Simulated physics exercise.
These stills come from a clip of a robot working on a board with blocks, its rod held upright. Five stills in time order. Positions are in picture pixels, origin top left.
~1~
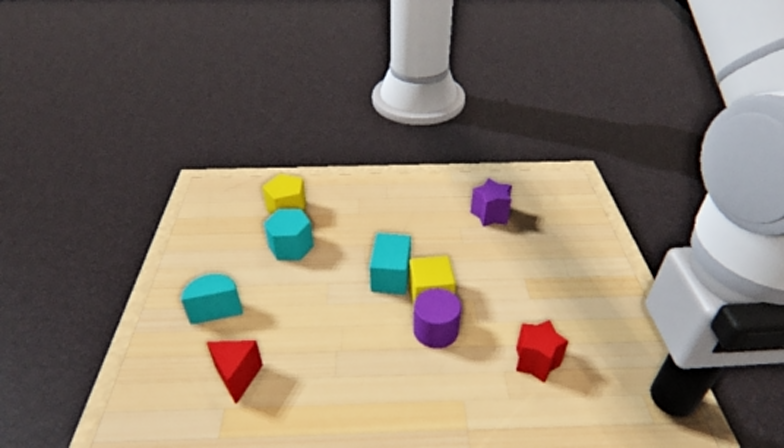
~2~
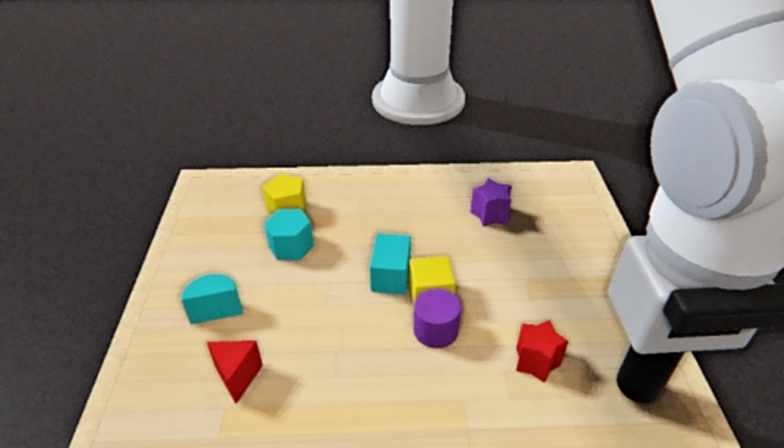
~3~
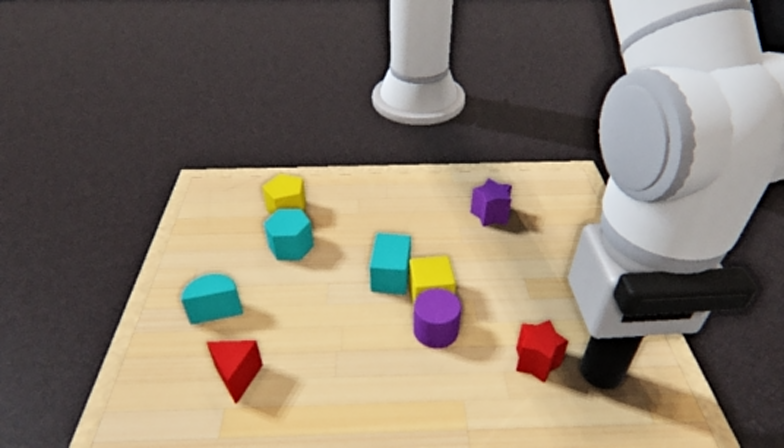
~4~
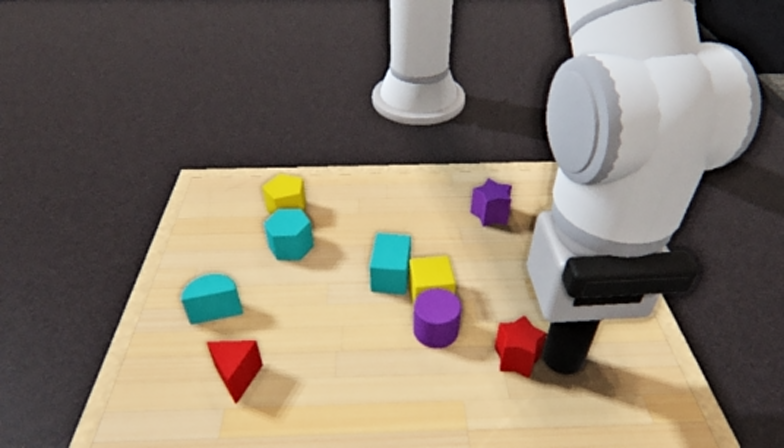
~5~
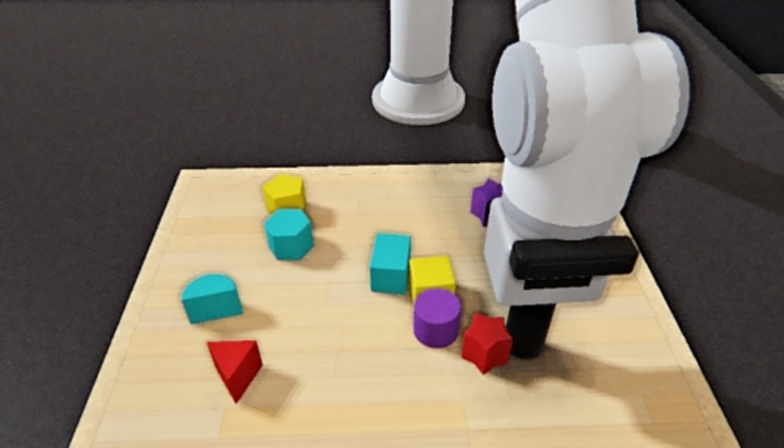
A pale wooden board on a dark surface is seen from above at an angle by a still camera, with a white cylindrical stand behind it. Turquoise, yellow and red blocks sit on the left, turquoise, yellow and purple ones cluster near the middle, and purple and red stars lie rightward. The white robot arm moves its black rod left from the right edge, then pushes the red star left toward the purple cylinder.
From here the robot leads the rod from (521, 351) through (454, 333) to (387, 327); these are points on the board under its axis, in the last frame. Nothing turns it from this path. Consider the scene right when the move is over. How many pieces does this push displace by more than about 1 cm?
That push would leave two blocks displaced by more than about 1 cm.
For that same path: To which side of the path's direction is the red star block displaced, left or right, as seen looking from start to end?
Shifted left.
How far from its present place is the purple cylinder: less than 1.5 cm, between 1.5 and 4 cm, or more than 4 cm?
It will move more than 4 cm.
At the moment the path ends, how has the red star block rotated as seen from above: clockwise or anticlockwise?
From above, it turns counterclockwise.
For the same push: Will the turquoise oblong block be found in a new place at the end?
No
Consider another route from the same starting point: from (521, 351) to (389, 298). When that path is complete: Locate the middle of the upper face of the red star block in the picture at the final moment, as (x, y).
It will end up at (451, 330).
On the path given first. One third of the way, rod at (477, 331); purple cylinder at (419, 304); red star block at (453, 332), turned 30° anticlockwise.
Two thirds of the way, rod at (431, 323); purple cylinder at (388, 301); red star block at (435, 336), turned 75° anticlockwise.
At the end, rod at (387, 320); turquoise oblong block unmoved; yellow square unmoved; purple cylinder at (344, 297); red star block at (434, 336), turned 80° anticlockwise.
